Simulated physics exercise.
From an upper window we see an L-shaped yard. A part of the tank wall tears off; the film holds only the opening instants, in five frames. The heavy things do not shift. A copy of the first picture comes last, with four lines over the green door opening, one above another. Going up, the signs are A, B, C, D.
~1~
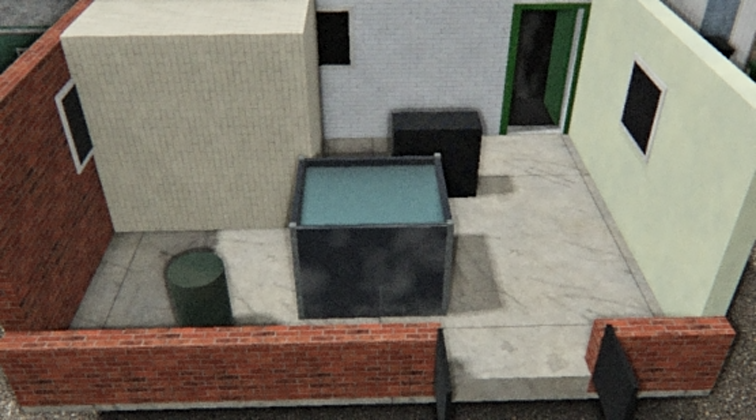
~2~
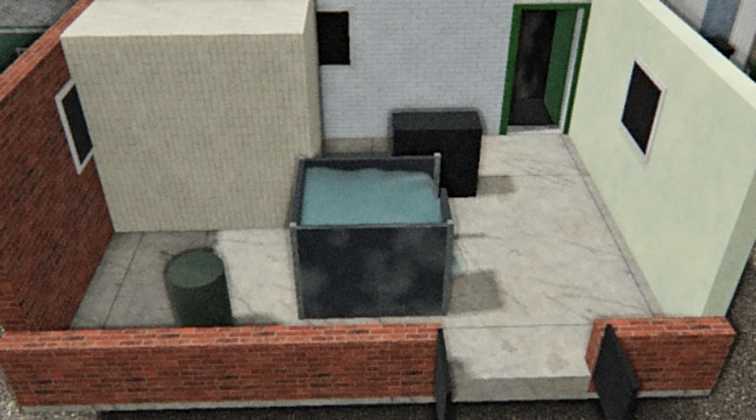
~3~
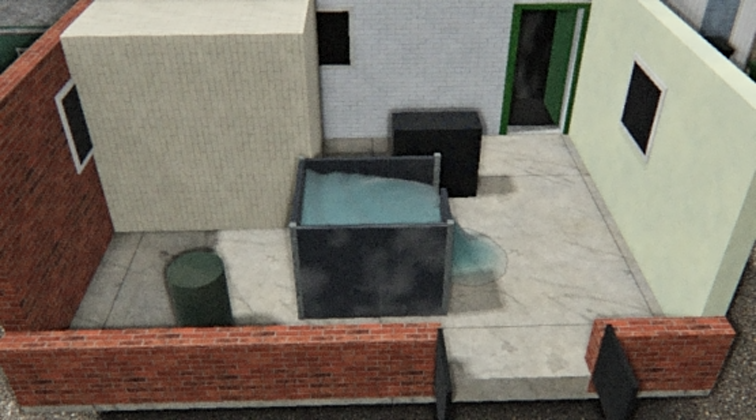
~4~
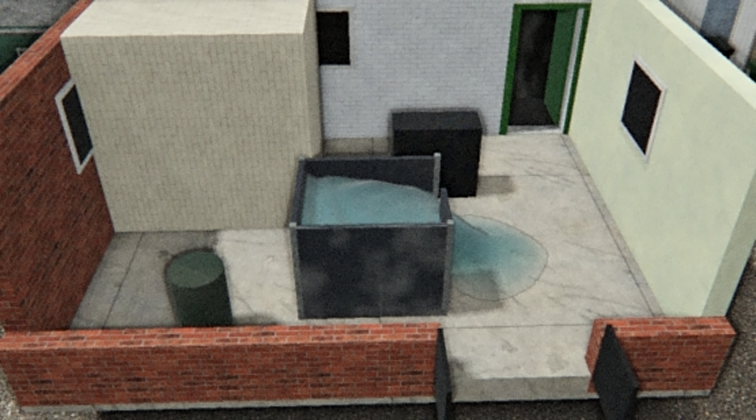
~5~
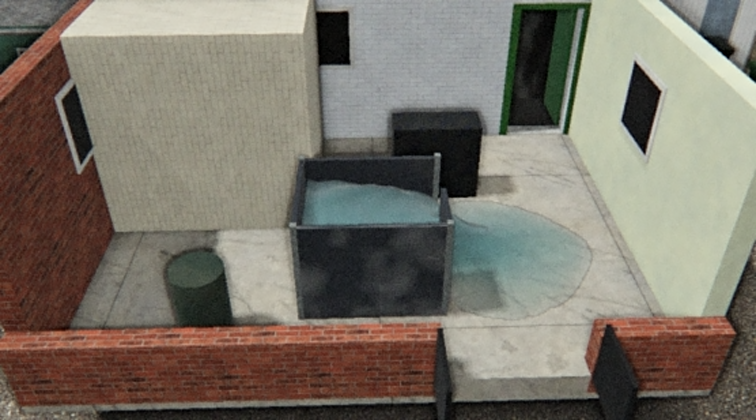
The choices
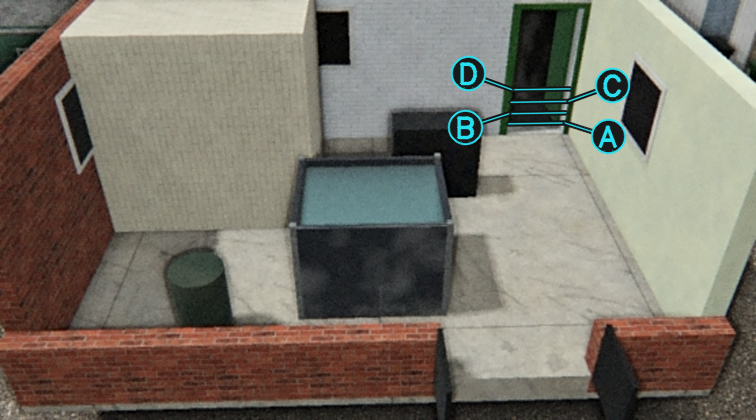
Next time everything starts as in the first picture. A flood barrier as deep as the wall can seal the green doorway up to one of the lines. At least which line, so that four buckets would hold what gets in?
B is the one.
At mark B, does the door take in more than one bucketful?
Yes.
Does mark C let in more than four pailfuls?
No.
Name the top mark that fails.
That would be A.
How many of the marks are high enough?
Three of them.
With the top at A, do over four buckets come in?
Yes, that goes wrong.
On the marked copy, A at (536, 123); B at (537, 113); C at (539, 101); D at (541, 89); from the bottom up A, B, C, D.
Choosing A, about 12 bucketfuls get in.
Choosing B, a bucket or two gets in.
Choosing C, nothing gets over.
Choosing D, nothing gets over.
